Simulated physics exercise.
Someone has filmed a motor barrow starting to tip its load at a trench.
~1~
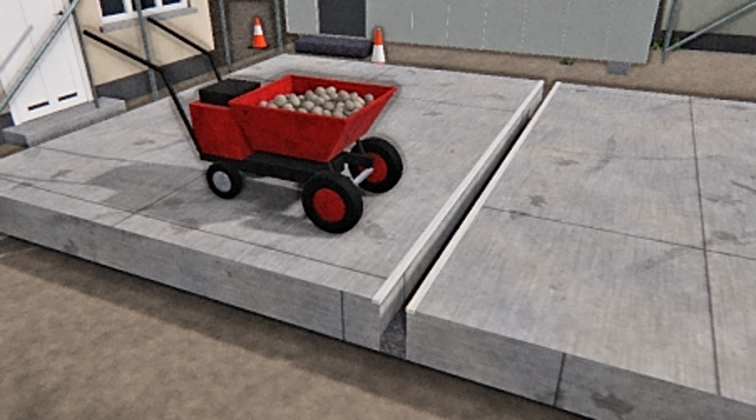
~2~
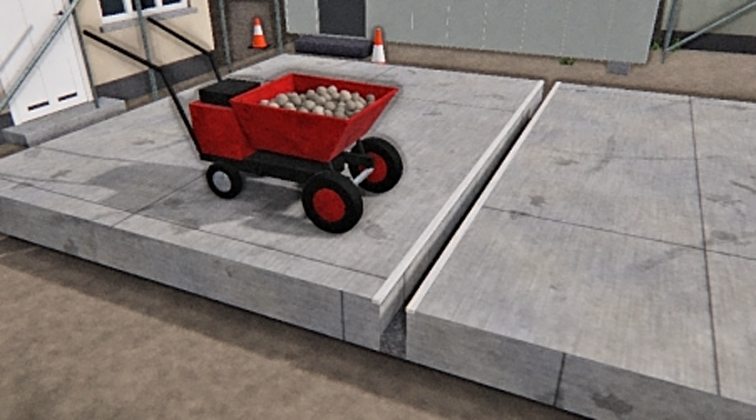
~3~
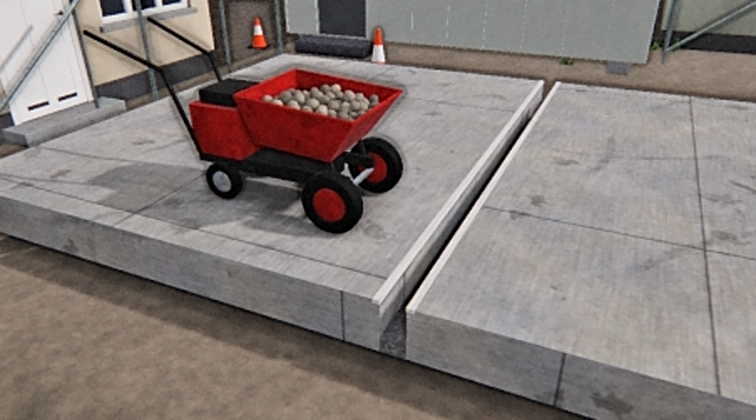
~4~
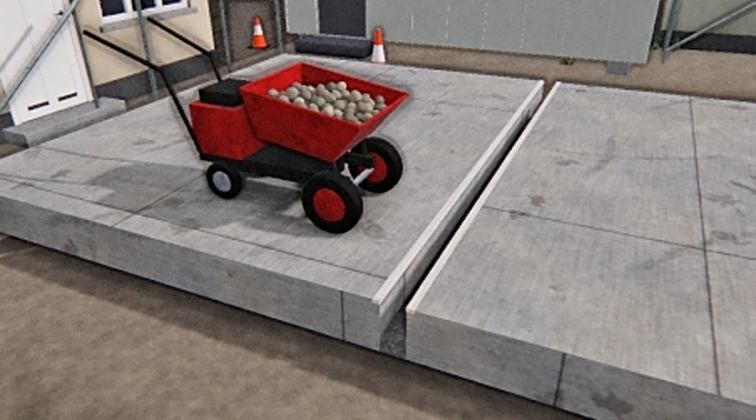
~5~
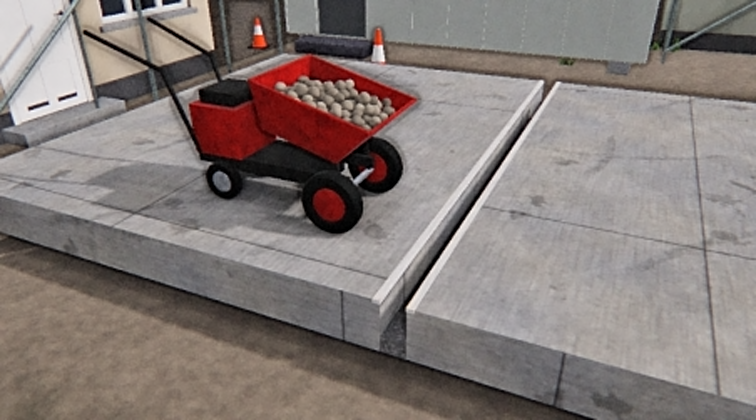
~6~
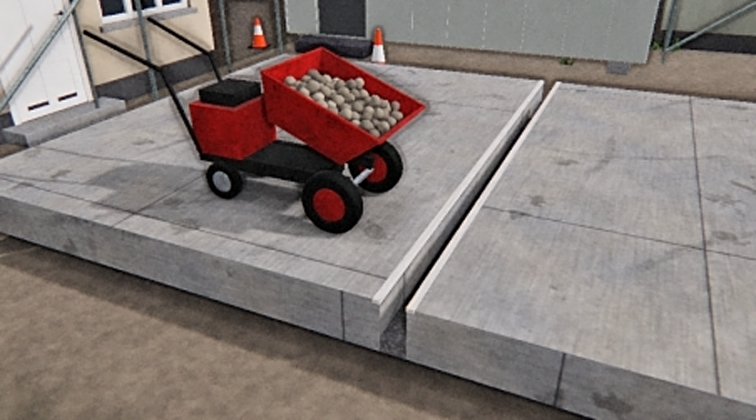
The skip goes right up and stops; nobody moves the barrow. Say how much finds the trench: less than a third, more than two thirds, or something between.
In the trench: From one third to two thirds.
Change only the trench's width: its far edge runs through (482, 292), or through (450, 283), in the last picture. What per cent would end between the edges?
Roughly 100 per cent, and 80 per cent.
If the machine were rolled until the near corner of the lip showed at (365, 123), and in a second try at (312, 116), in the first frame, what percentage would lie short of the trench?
In turn 0 and 30 in a hundred.
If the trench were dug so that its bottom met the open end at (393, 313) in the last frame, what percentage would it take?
About 30 per cent.
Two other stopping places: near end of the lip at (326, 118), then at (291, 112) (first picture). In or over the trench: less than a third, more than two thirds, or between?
In turn: One to two thirds; under a third.
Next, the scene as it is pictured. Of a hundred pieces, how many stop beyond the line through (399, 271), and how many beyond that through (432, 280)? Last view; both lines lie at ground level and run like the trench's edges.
Roughly 90 per cent, and 40 per cent.
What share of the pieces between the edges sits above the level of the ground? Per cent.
Near 25 %.
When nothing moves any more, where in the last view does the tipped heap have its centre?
Around (453, 226).
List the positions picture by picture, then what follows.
Lip of the skip at (347, 121), level; top of the load at (309, 106), river pebbles; first edge of the trench at (398, 270); far edge at (430, 278), the trench under half as wide as the skip, and about as deep as wide, in the first picture.
Lip of the skip at (348, 121), tipped barely; top of the load at (305, 106), in the second picture.
Lip of the skip at (353, 124), tipped barely; top of the load at (309, 104), in the third picture.
Lip of the skip at (361, 128), tipped a little; top of the load at (314, 101), in the fourth picture.
Lip of the skip at (370, 134), tipped clearly; top of the load at (311, 92), in the fifth picture.
Lip of the skip at (380, 142), tipped clearly; top of the load at (312, 94); first edge of the trench at (398, 270); far edge at (430, 278), in the sixth picture.
Soon, skip tipped steeply; all in the skip.
A while on, skip tipped right over; most in the skip; a small part in or heaped over the trench; a small part beyond it; a stray few falling.
Towards the end, skip tipped right over; about a quarter in the skip; about a third in or heaped over the trench; about a third beyond it.
Finally, skip tipped right over; a small part in the skip; a stray few short of the trench; about half in or heaped over the trench; about a third beyond it.
